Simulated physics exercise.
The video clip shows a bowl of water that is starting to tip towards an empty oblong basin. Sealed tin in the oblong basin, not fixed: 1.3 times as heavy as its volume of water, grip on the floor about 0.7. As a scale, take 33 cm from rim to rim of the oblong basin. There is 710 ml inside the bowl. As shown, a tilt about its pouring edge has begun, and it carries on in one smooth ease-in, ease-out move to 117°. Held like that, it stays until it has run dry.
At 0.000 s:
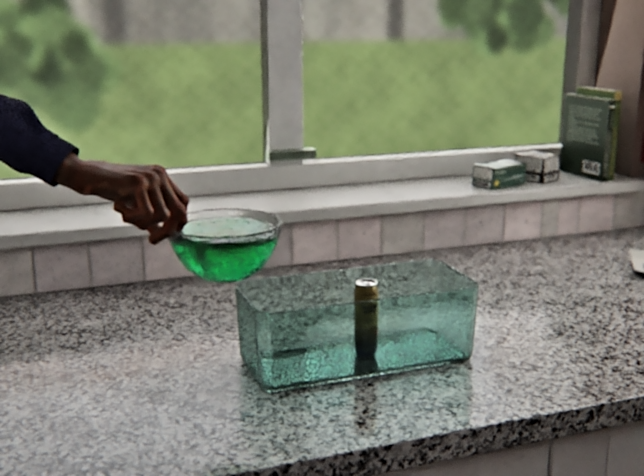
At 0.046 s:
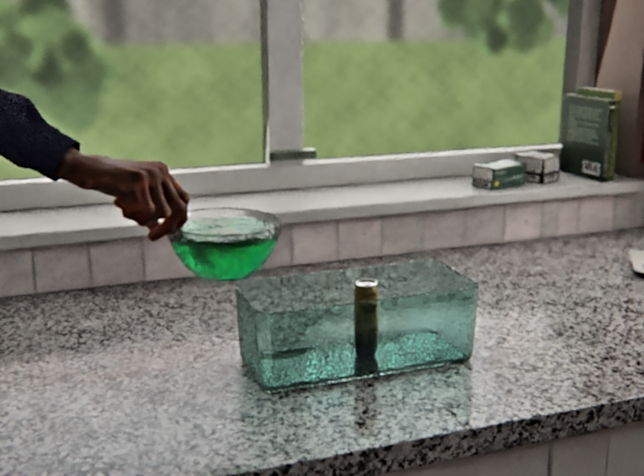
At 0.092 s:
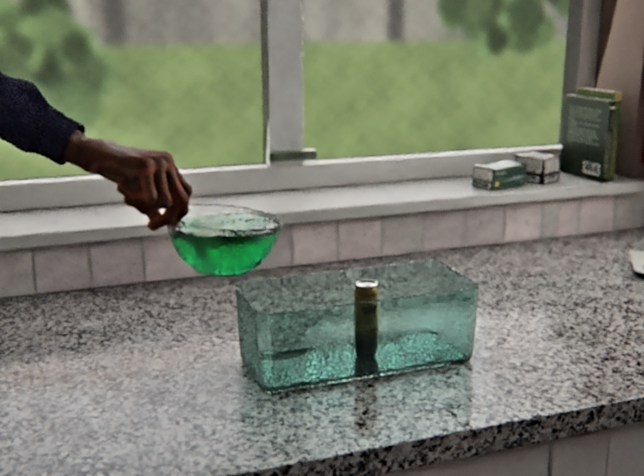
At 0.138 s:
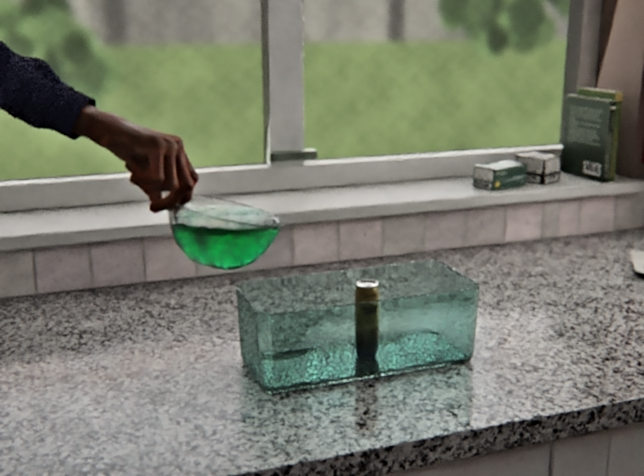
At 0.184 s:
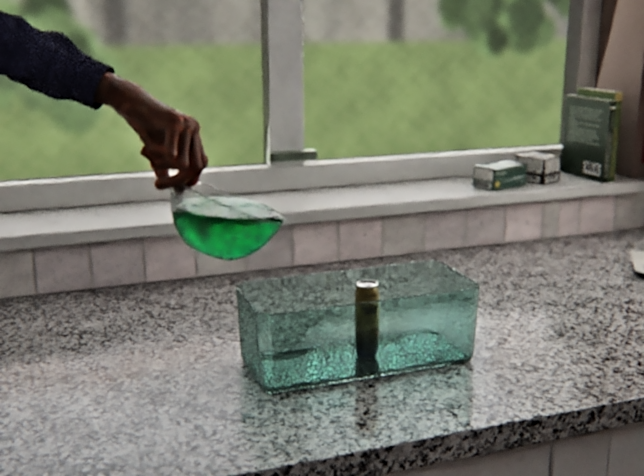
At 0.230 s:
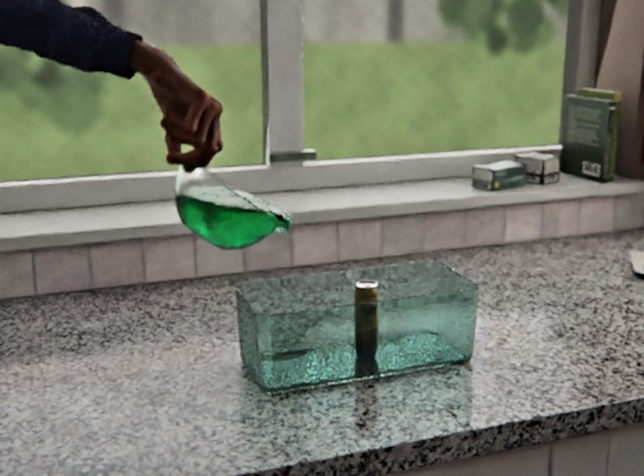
A hand held a clear bowl of green water above a glass basin with a can standing in it, then steadily tipped the bowl to the right until the water reached over its lower rim.
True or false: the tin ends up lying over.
True.
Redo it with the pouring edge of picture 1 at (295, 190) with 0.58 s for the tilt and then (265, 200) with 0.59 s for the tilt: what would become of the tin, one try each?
Run one: It does not tip. Run two: It tumbles.
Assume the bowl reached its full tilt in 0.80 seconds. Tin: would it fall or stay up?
Tips over.
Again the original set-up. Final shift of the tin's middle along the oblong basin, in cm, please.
Shift of tin centre: Approx. 7.5 cm.
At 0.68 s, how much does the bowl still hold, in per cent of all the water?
About 0 percent.
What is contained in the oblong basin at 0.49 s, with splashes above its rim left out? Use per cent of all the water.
Estimate - around 24 in a hundred parts.
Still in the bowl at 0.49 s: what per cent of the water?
About 12 per cent.
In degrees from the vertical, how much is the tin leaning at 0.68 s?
The lean is some 30° away from upright.
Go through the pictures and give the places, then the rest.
It leans 0°; its right rim is at (279, 219); the water meets the walls at (170, 235) and (275, 225); the oblong basin's rim runs from (246, 299) to (459, 273); the tin's top is at (366, 286), in the first picture.
It leans 2°; its right rim is at (279, 219); the water meets the walls at (170, 234) and (275, 224), in the second picture.
It leans 7°; its right rim is at (279, 220); the water meets the walls at (170, 229) and (275, 220), in the third picture.
It leans 15°; its right rim is at (279, 220); the water meets the walls at (171, 220) and (277, 215), in the fourth picture.
It leans 25°; its right rim is at (279, 221); the water meets the walls at (173, 207) and (275, 213); 4 per cent is over the edge, in the fifth picture.
It leans 38°; its right rim is at (277, 221); the water meets the walls at (177, 192) and (268, 208); 8 per cent is over the edge, in the sixth picture.
Then, 0.49 s in, the tilt is 108° and 13 per cent is still to pour; the tin stands where it began.
Then, 0.68 s in, the tilt is 117° and 0 per cent is still to pour; the tin leans 30°.
Then, 0.88 s in, the tilt is 117° and 0 per cent is still to pour; the tin lies on its side.
Then, 1.10 s in, the tilt is 117° and 0 per cent is still to pour; the tin lies on its side.
Finally, the tin lies on its side.
